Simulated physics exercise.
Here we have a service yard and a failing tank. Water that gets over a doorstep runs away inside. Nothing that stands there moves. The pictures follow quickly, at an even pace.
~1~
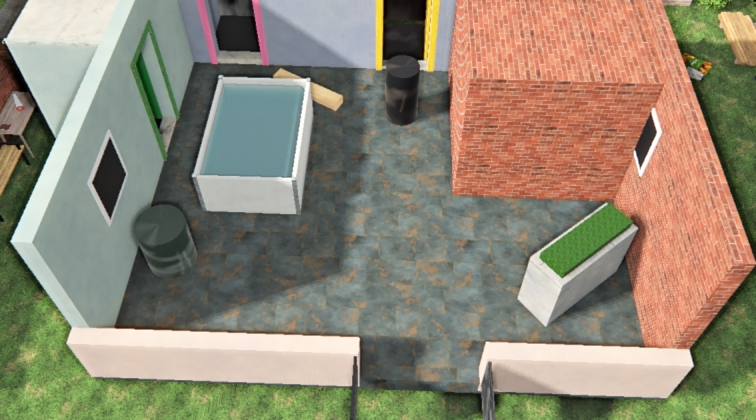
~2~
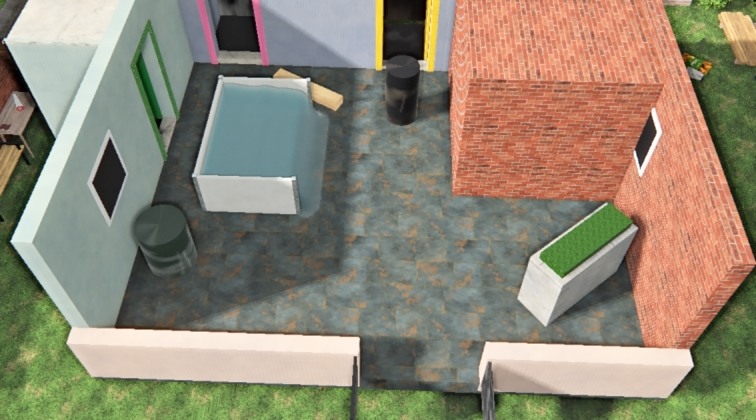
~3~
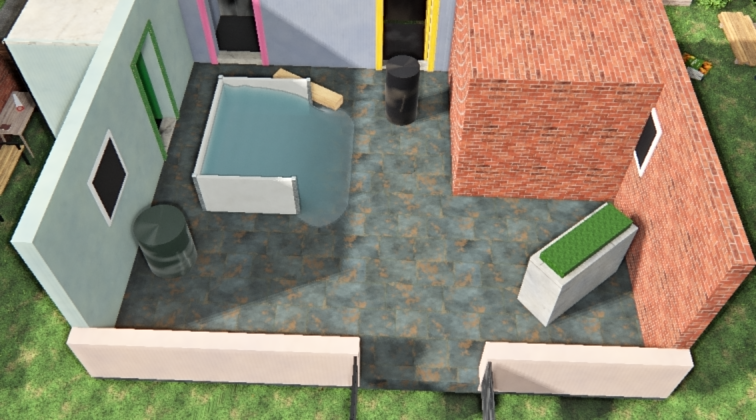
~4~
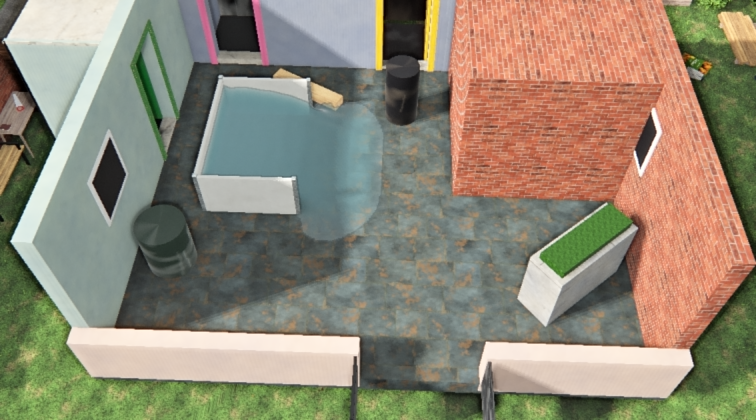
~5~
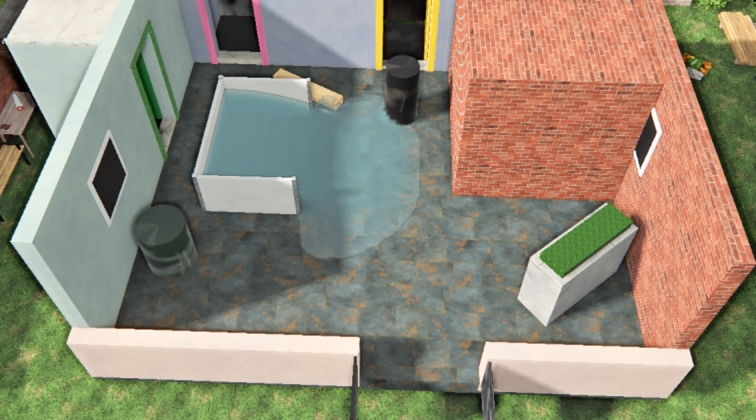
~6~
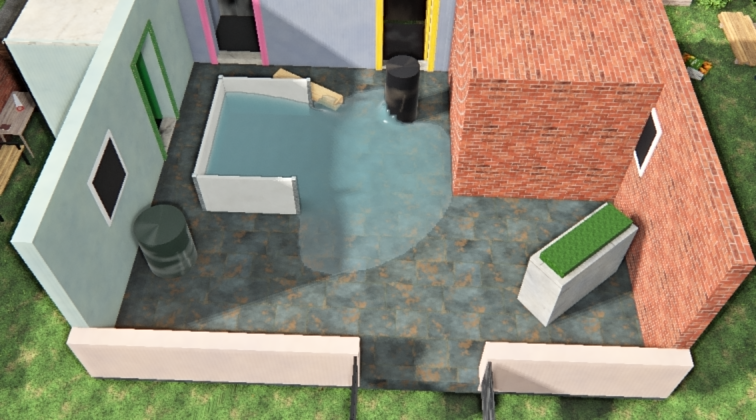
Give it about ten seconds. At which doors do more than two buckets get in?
In the end: The yellow door floods; the green door holds within the limit; the pink door holds within the limit.
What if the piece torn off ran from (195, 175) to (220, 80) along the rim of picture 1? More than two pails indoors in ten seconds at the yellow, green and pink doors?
In short: Yellow door takes less, green door takes more, pink door takes more.
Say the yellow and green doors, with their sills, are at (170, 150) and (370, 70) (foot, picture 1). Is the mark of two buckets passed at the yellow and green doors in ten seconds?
My reading: Yellow door stays under; green door lets more in.
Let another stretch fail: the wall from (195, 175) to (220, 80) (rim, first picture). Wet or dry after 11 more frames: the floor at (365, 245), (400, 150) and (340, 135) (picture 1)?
In that order: Clear, clear, dry.
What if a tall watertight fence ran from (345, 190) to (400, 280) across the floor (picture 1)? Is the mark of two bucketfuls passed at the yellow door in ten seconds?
Then: Yellow goes over.
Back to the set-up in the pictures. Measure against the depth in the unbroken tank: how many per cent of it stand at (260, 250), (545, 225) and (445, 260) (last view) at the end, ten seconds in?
Roughly 0, 10 and 8 per cent, in turn.
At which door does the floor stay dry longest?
The green one.
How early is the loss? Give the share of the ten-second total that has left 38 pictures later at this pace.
About 65 per cent.
A moment on, water covers 45 % of the floor; the yellow door under two buckets in, the green door not reached, the pink door not reached.
Next, water covers 50 % of the floor; the yellow door over two buckets in, the green door not reached, the pink door not reached.
Then, water covers 55 % of the floor; the yellow door far over two buckets in, the green door not reached, the pink door not reached.
Later, water covers 70 % of the floor; the yellow door far over two buckets in, the green door wet at the sill, nothing in, the pink door wet at the sill, nothing in.
In the end, water covers 85 % of the floor; the yellow door far over two buckets in, the green door wet at the sill, nothing in, the pink door wet at the sill, nothing in.
